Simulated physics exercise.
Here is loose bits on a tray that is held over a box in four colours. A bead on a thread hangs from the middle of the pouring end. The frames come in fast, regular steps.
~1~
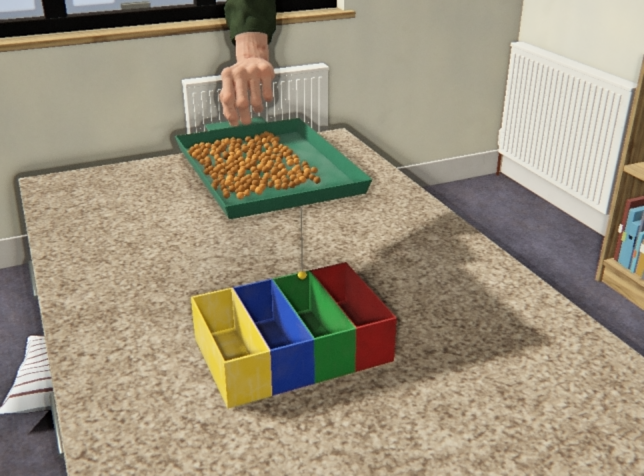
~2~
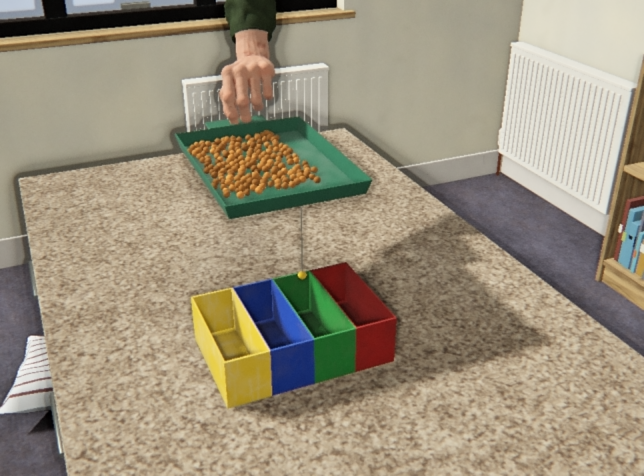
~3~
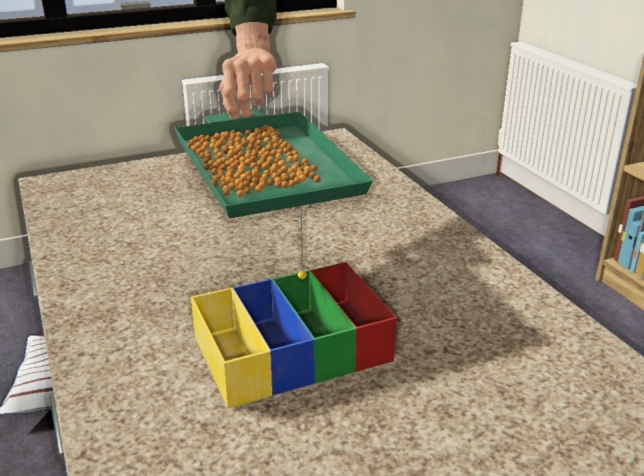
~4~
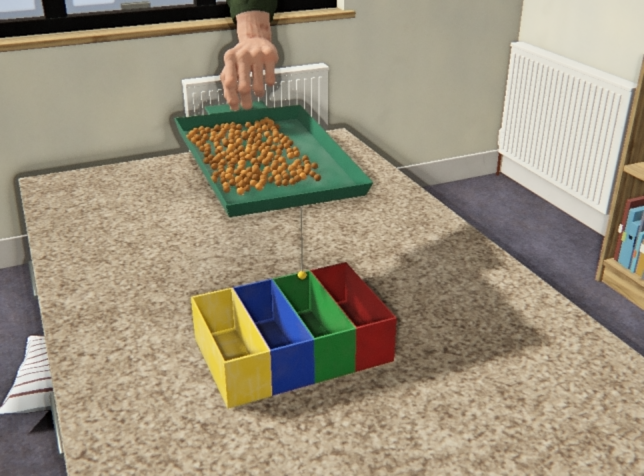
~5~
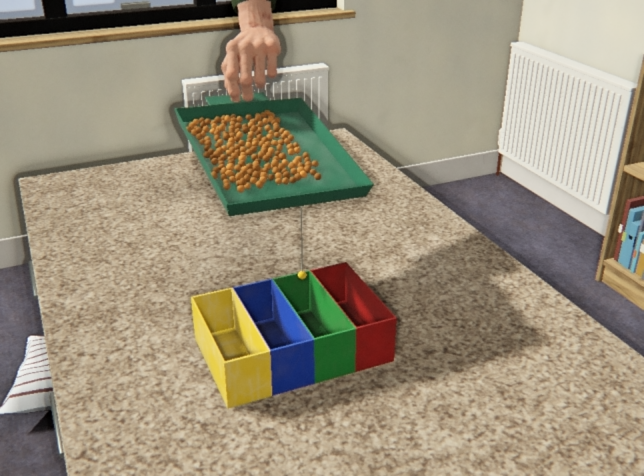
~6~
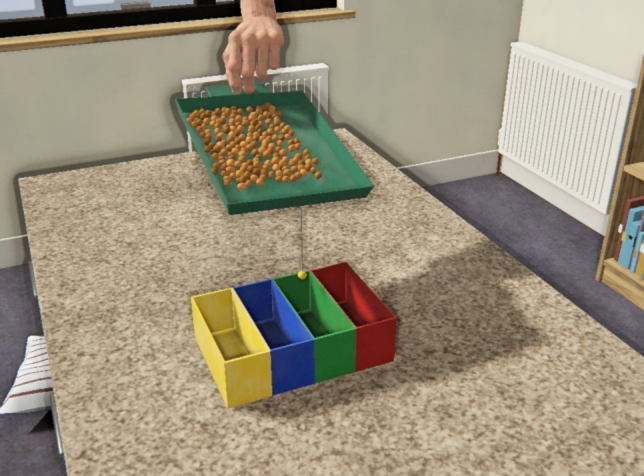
A hand slowly raises the back of a green tray of chickpeas above a four-coloured box.
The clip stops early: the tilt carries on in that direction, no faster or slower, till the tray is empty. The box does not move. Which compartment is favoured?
It favours the red compartment.
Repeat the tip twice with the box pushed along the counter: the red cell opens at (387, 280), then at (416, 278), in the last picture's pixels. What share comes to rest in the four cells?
About 100 and 100 per cent.
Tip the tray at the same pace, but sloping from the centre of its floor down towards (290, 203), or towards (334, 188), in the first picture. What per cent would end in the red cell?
Roughly 20 per cent, and 40 per cent.
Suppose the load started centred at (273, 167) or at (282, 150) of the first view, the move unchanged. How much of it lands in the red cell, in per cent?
The first gives 40 %, the second 30 %.
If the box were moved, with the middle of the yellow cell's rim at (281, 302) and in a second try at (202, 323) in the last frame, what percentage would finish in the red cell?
The first gives 10 %, the second 30 %.
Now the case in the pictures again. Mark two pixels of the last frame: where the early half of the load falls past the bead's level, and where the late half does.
First near (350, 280), later near (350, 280).
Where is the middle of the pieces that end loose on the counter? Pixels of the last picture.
Near (399, 322).
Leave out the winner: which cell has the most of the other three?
Next in line is the cell in green.
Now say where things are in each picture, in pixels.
In the first frame, corners of the pouring end (228, 204) and (366, 178), level; middle of the load (253, 164), roasted chickpeas; bead on its thread (302, 275); yellow cell (248, 375); blue cell (292, 363); green cell (335, 351); red cell (375, 340).
In the second frame, corners of the pouring end (229, 203) and (367, 179), level; middle of the load (253, 163).
In the third frame, corners of the pouring end (229, 203) and (367, 180), tipped barely, lowest at the right corner; middle of the load (253, 159).
In the fourth frame, corners of the pouring end (229, 202) and (367, 181), tipped a little, lowest at the right corner; middle of the load (254, 154).
In the fifth frame, corners of the pouring end (230, 201) and (368, 182), tipped a little, lowest at the right corner; middle of the load (254, 149).
In the sixth frame, corners of the pouring end (231, 201) and (368, 184), tipped a little, lowest at the right corner; middle of the load (255, 144); yellow cell (248, 375); blue cell (292, 363); green cell (335, 351); red cell (375, 340).
Just after the last frame, tray tipped steeply; almost all on the tray; just a few falling or outside the box.
A moment on, tray tipped right over; the larger part on the tray; just a few in the red cell; just a few in the green cell; about a tenth falling or outside the box.
Further on, tray tipped past a quarter turn; roughly a third in the red cell; roughly a quarter in the green cell; just a few in the blue cell; just a few in the yellow cell; roughly a third falling or outside the box.
When it is over, tray tipped past a quarter turn; roughly a third in the red cell; roughly a quarter in the green cell; just a few in the blue cell; just a few in the yellow cell; roughly a third outside the box.
